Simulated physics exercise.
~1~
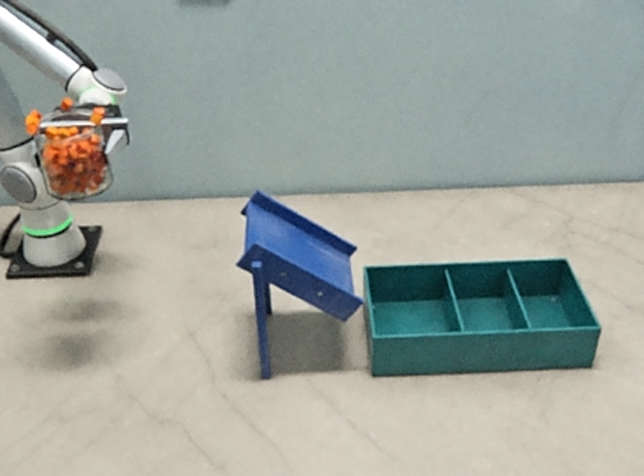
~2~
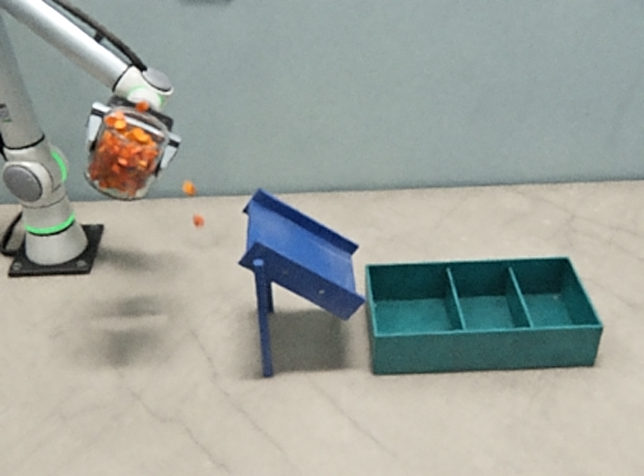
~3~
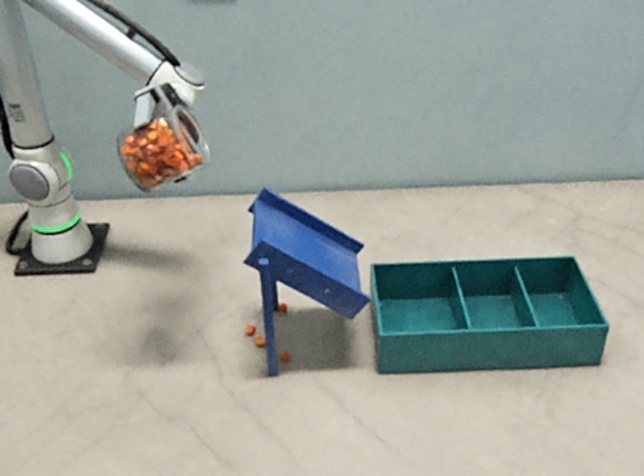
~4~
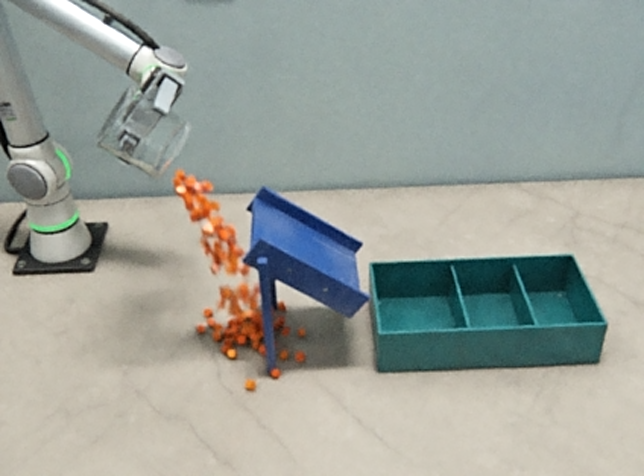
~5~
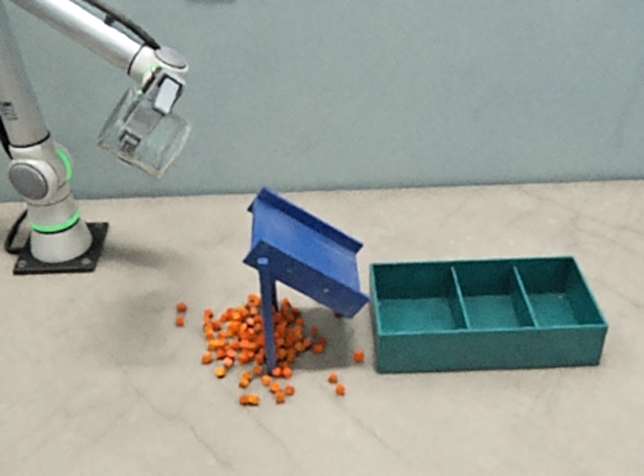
On a pale tabletop, a robot arm at left moves a clear beaker of orange vegetable dice rightward and tips it over, spilling them short of a blue sloping chute; they end scattered around its legs, while the green divided box stays empty.
